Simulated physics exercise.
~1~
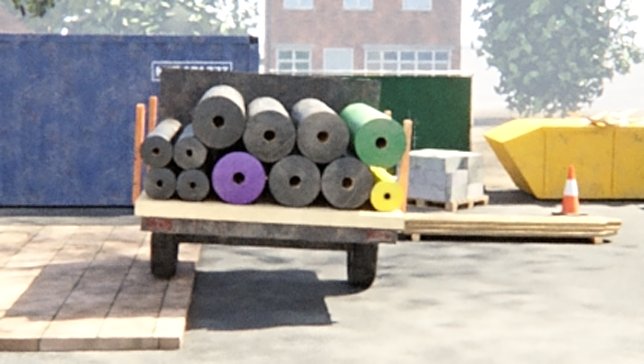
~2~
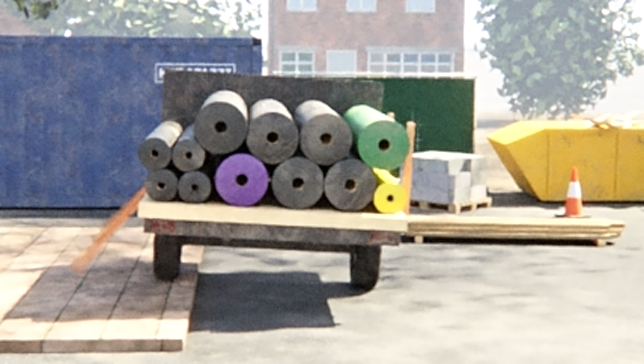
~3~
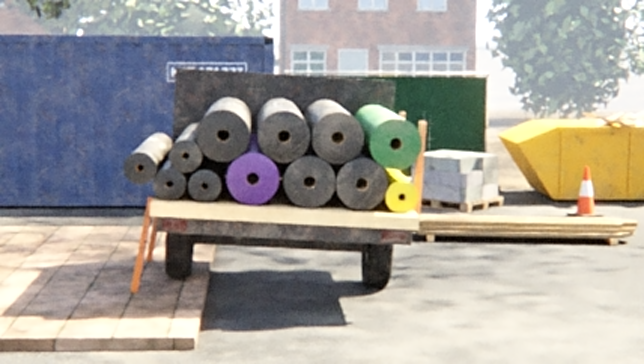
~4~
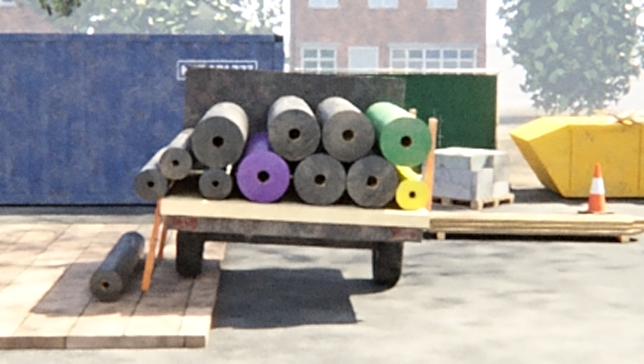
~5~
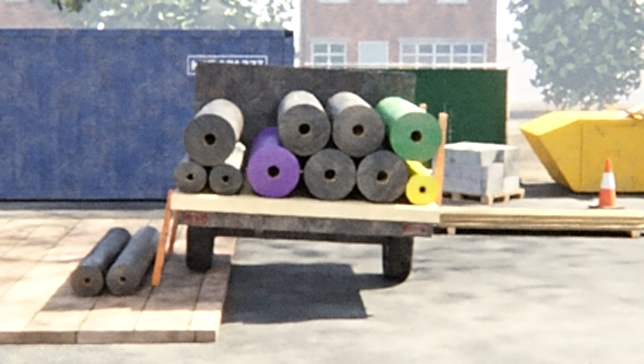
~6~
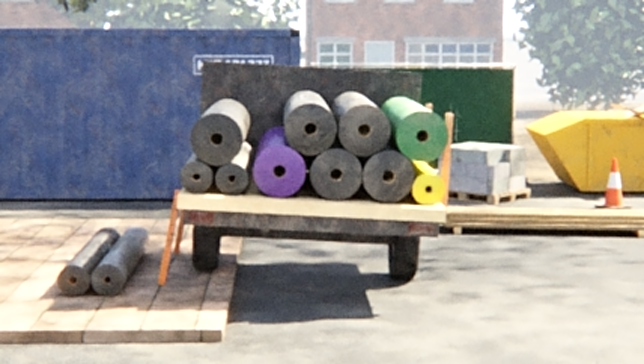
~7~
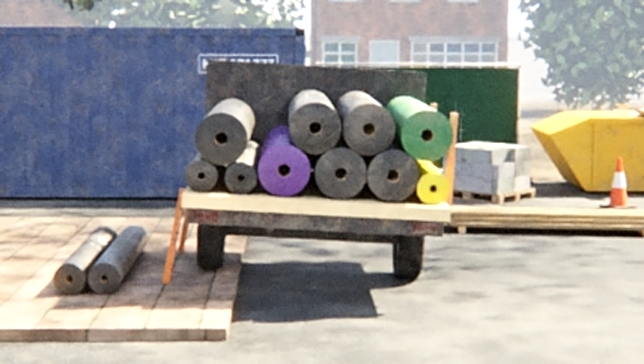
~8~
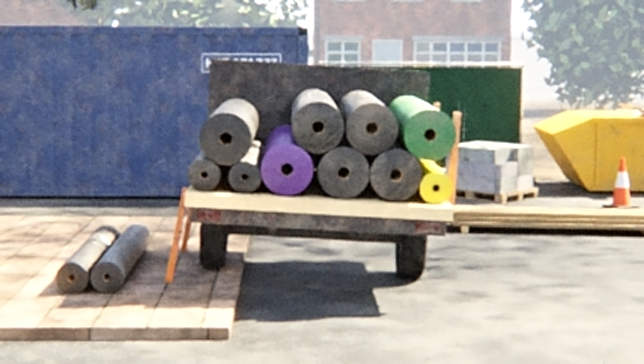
Orange posts swinging down on the left of a trailer, two dark rolls dropping onto the paving, coloured rolls staying aboard.
